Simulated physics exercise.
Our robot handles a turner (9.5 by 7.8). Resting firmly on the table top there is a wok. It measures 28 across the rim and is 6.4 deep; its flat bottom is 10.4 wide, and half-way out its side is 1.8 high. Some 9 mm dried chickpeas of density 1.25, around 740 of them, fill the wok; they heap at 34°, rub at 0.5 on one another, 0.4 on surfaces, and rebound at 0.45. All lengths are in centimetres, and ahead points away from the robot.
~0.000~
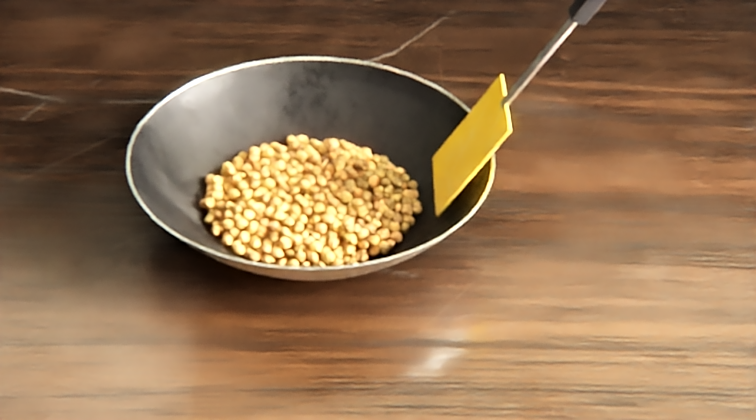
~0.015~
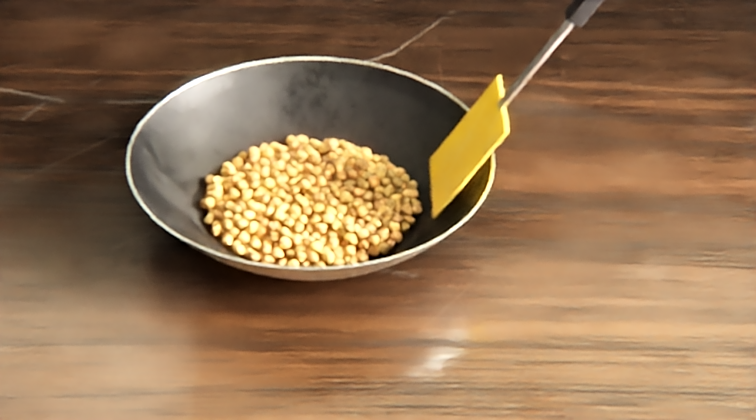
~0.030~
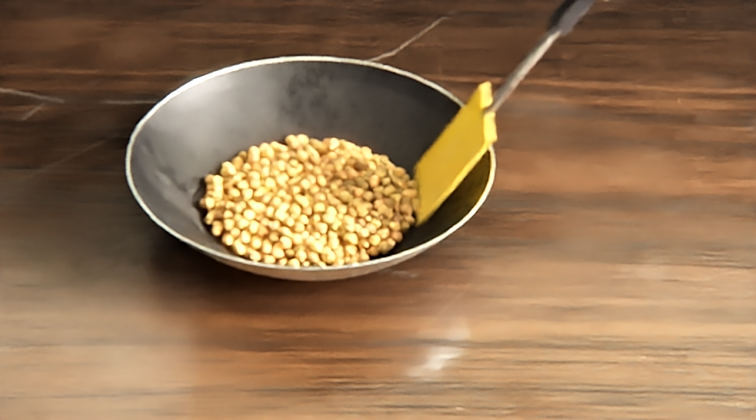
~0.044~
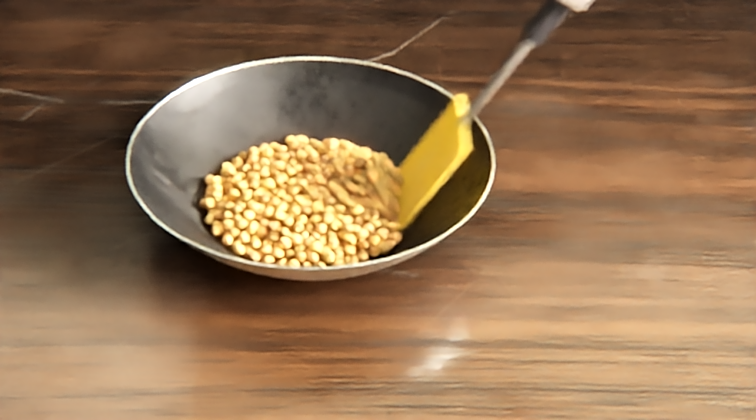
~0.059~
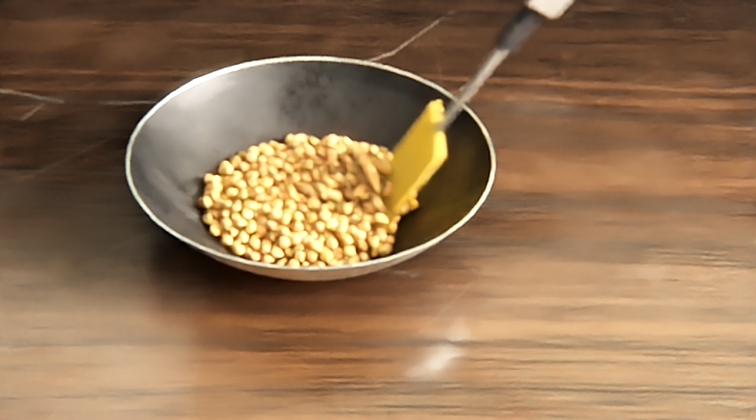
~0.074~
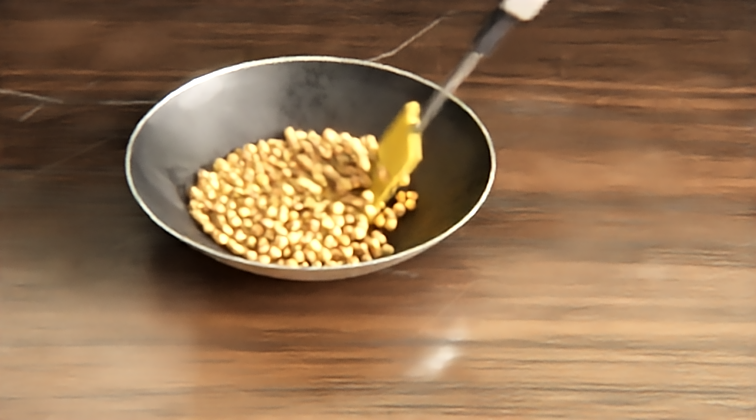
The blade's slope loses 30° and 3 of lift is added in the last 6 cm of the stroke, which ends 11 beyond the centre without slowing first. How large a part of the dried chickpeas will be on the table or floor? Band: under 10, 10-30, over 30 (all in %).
Over 30 %.
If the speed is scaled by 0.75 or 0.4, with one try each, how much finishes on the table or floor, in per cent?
Some 30 per cent, then some 20 per cent, on the table or floor.
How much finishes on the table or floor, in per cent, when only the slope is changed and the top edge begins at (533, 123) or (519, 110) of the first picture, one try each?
About 35% and 40%.
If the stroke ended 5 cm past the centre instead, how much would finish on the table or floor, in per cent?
Result: Approx. 5 %.
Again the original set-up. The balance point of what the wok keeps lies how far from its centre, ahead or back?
Ahead of centre, near 2.5 centimetres.
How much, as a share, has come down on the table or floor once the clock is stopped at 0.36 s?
It comes to some 10 in a hundred.
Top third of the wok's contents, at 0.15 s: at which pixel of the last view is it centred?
I'd put it somewhere near (224, 164).
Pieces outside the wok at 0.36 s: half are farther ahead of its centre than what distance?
It comes to near 28 cm ahead of the middle.
By 0.11 s, sloping 59°, highest piece 13 above the table; 740 in the wok, 1 on the blade or in flight.
By 0.15 s, sloping 52°, highest piece 17 above the table; 737 in the wok, 4 on the blade or in flight.
By 0.36 s, sloping 29°, highest piece 20 above the table; 435 in the wok, 62 on the table or floor, 244 on the blade or in flight.
By 1.41 s, sloping 29°, highest piece 4 above the table; 434 in the wok, 307 on the table or floor.
Final count, 434 in the wok, 307 on the table or floor. That is 41 % on the table or floor.
